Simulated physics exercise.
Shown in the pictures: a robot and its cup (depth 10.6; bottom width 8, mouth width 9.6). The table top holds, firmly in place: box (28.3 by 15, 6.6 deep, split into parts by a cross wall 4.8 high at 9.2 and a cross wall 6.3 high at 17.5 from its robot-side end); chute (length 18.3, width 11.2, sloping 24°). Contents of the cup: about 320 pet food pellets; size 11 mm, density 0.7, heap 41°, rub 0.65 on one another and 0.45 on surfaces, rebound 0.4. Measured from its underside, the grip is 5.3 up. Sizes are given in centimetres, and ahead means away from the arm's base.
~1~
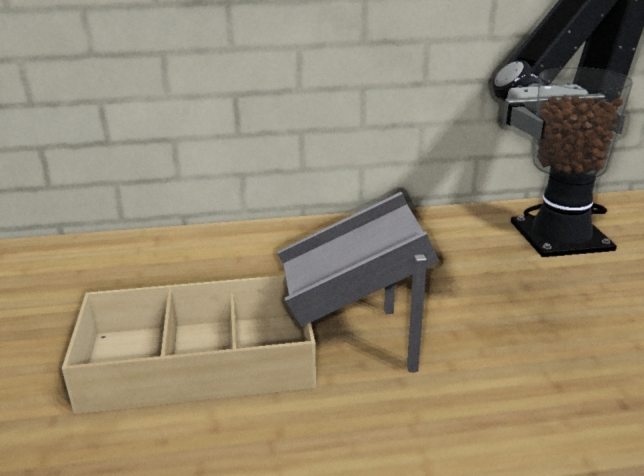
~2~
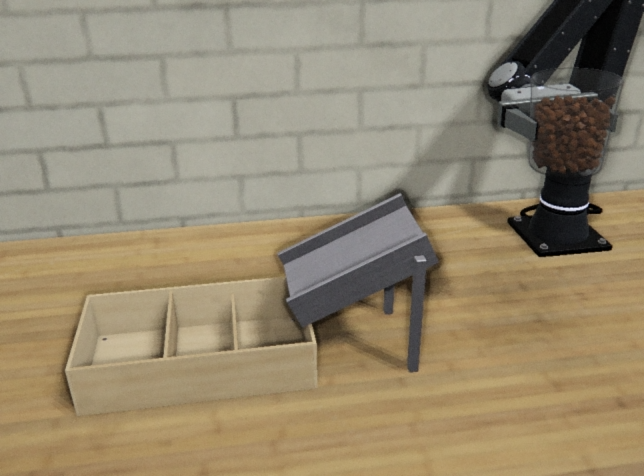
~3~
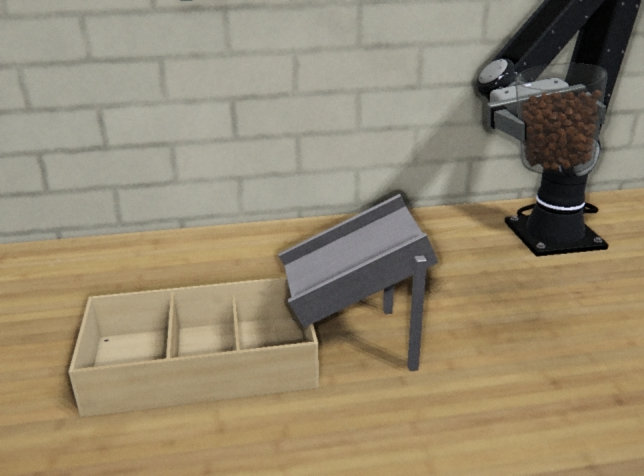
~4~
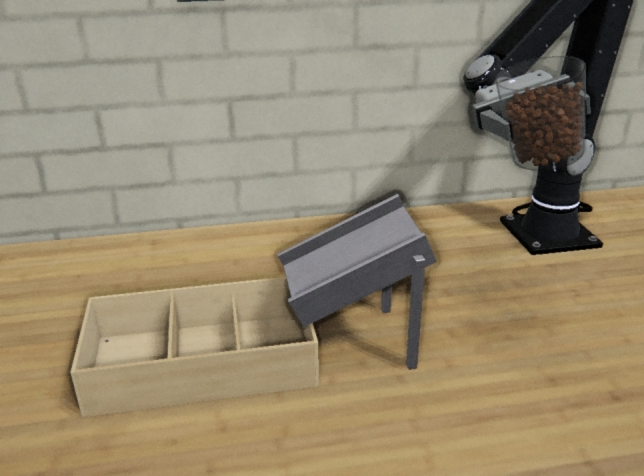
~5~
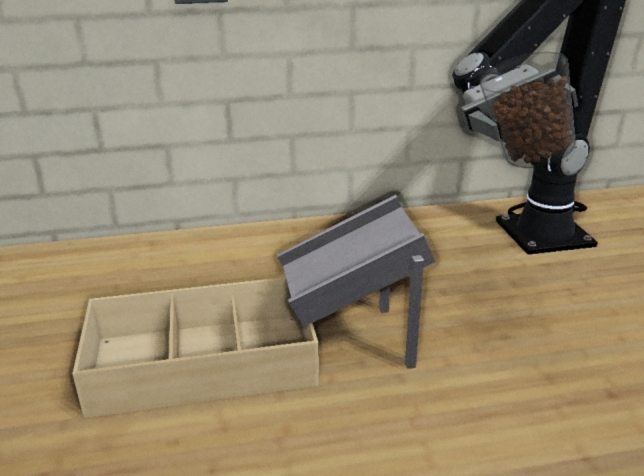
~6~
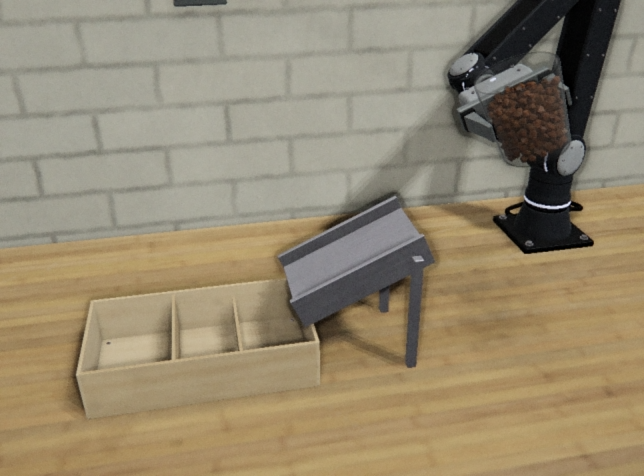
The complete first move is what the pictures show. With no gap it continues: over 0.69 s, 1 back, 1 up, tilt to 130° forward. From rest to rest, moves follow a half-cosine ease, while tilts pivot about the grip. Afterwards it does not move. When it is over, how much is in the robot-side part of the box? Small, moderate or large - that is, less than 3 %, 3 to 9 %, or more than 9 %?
Small.
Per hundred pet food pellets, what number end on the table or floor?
Some 100 percent.
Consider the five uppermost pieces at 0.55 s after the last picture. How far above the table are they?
Those pieces are near 36 cm up.
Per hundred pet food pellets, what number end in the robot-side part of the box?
I'd guess near 0 per cent.
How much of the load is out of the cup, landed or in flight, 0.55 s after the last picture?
By then about 5 % is out.
Then, 0.28 s later, tilted 60° forward, highest piece 37 above the table; 325 in the cup.
Then, 0.55 s later, tilted 120° forward, highest piece 37 above the table; 307 in the cup, 18 on the chute or in flight.
Then, 0.89 s later, tilted 130° forward, highest piece 27 above the table; 218 on the table or floor, 16 in the cup, 91 on the chute or in flight.
Then, 1.94 s later, tilted 130° forward, highest piece 2 above the table; 325 on the table or floor.
At rest, 325 on the table or floor. That is 0 % in the robot-side part of the box.
